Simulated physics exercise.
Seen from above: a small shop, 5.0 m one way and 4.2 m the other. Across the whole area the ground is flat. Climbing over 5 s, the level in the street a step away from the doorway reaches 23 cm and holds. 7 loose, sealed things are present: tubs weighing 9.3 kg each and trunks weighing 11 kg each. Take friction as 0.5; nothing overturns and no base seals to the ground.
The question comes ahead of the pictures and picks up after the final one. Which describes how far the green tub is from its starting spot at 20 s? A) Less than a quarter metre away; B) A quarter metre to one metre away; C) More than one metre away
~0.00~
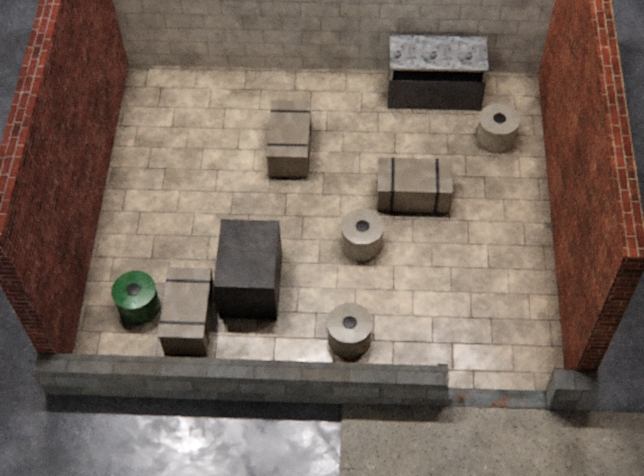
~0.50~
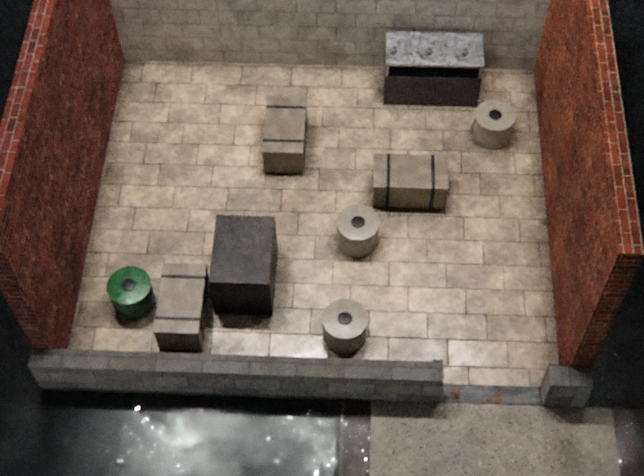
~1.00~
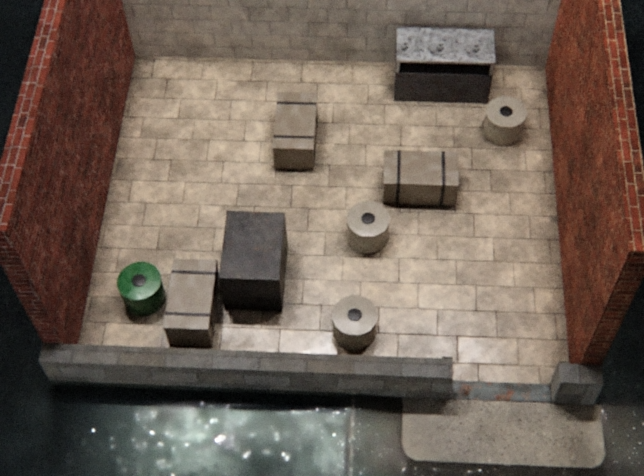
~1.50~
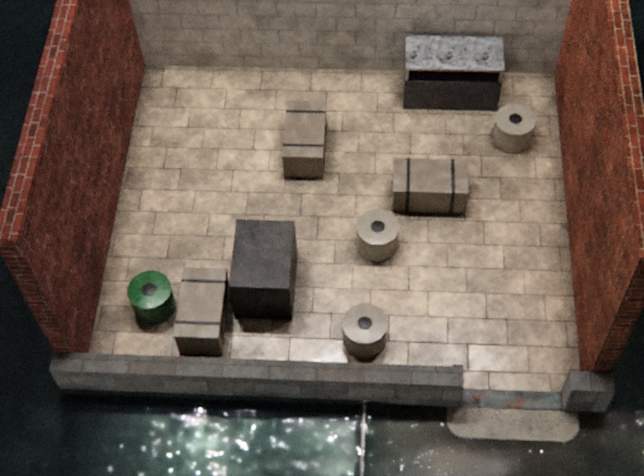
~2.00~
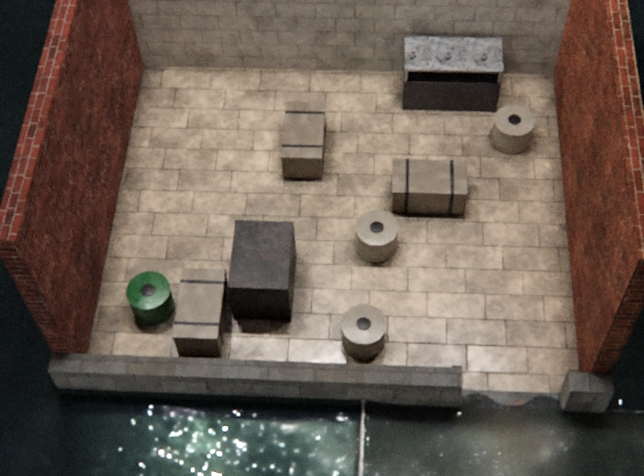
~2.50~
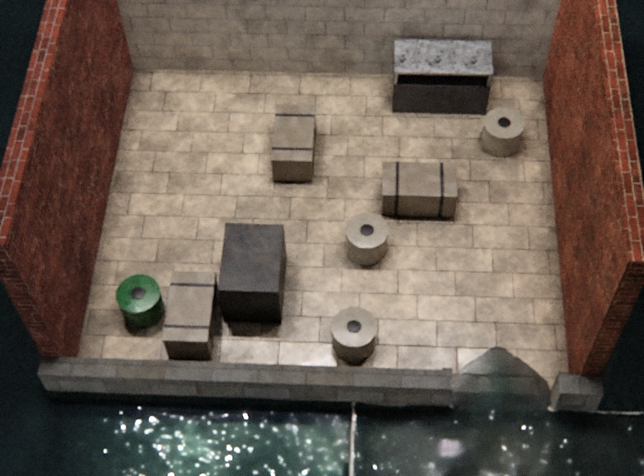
A quarter metre to one metre away.
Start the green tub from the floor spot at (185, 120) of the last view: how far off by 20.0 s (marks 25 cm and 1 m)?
Here it heads a good way off.
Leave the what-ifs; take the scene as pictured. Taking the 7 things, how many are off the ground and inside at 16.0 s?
Count at that moment: 6.
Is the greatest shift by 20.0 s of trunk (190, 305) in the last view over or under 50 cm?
Not that far.
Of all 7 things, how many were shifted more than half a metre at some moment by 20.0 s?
That adds up to 6.
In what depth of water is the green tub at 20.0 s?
About 15 cm.
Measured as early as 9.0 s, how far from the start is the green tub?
I'd put it at around 0 cm.
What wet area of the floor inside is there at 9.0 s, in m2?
Somewhere about 16 m2, give or take.
After 4.0 s the green tub is near (138, 293), 0.0 m from its start, aground; 0 afloat.
After 9.0 s the green tub is near (138, 293), 0.0 m from its start, aground; 2 afloat.
After 16.0 s the green tub is near (166, 342), 0.7 m from its start, afloat; 6 afloat.
After 20.0 s the green tub is near (165, 341), 0.7 m from its start, afloat; 7 afloat.
